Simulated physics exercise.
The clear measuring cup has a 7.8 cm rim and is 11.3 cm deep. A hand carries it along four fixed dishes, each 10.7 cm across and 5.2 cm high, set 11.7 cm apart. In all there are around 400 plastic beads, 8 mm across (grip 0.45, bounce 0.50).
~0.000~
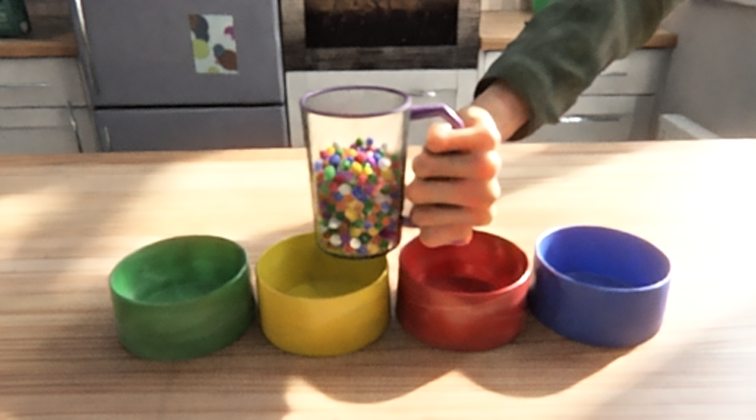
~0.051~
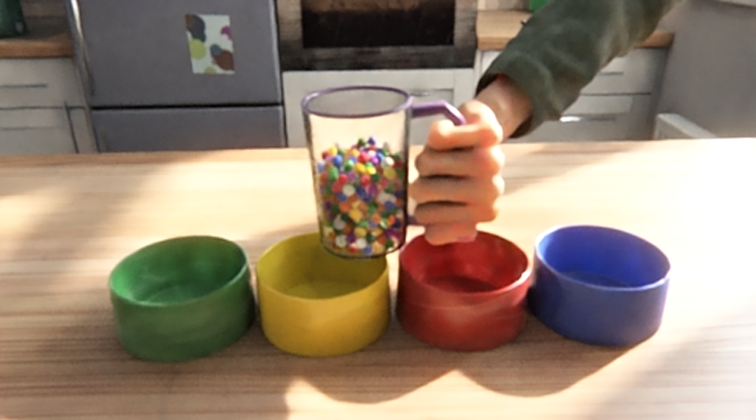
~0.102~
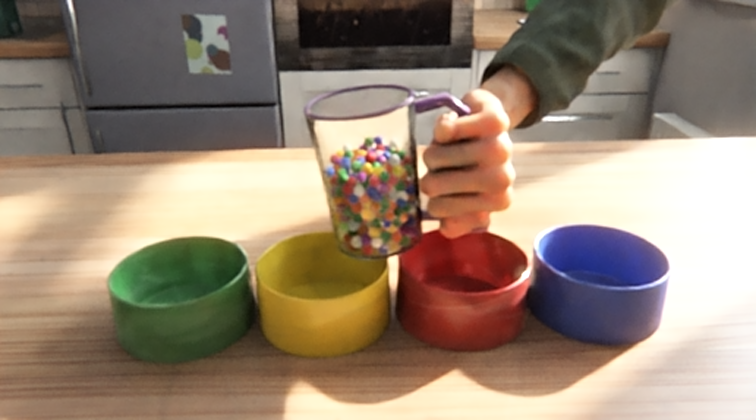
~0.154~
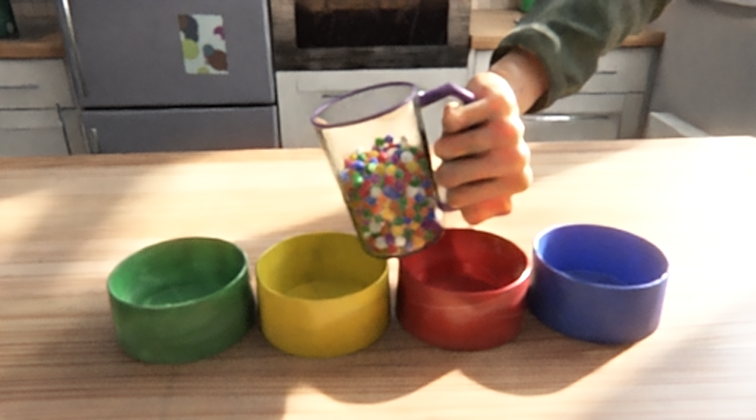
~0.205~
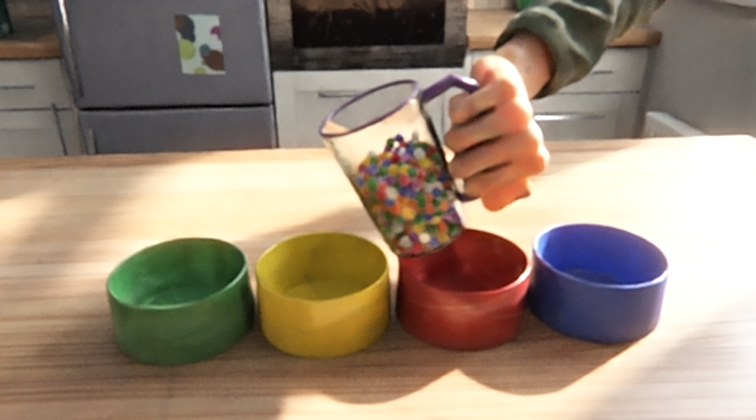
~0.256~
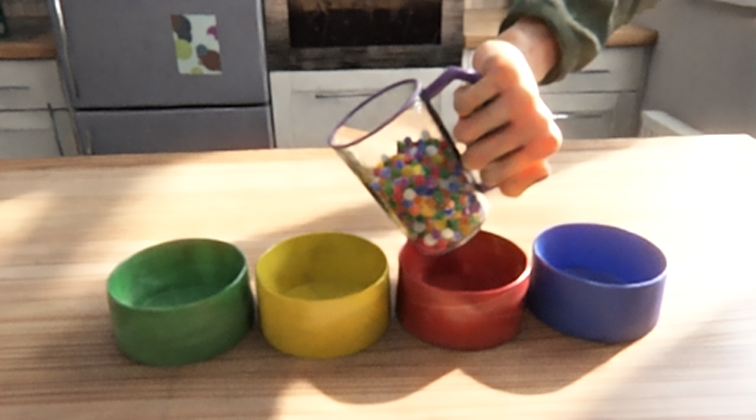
Clear measuring cup of colorful beads tilting to the left as a hand moves it rightward above four colored dishes.
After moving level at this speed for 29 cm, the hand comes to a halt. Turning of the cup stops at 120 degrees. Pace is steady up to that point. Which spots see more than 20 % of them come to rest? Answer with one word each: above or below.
Red above, blue above, green below, yellow below, counter below.
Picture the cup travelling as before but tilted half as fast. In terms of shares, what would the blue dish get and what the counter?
Then the blue dish would get 100 and the counter 0.
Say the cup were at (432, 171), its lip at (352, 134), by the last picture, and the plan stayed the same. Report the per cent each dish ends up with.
Dish by dish: Red 0 percent, blue 100 percent, green 0 percent, yellow 0 percent.
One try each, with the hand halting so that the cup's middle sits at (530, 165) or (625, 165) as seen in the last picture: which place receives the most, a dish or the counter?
The largest share ends at red first and at red second.
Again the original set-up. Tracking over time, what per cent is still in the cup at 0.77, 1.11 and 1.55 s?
Around 90 per cent at the first moment, 5 at the second and 0 at the third.
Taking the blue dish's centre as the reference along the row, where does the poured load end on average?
Around 7 cm away, toward the left-hand end.
Then, at 0.77 s, tilt 118 degrees; cup holds 90 %, red 10 %.
After 1.11 s, tilt 120 degrees; cup holds 5 %, red 55 %, blue 25 %.
Then, at 1.55 s, tilt 120 degrees; cup holds 0 %, red 55 %, blue 30 %.
By 1.9 s all is still; red 55 %, blue 30 %, green 0 %, yellow 0 %, counter 15 %.
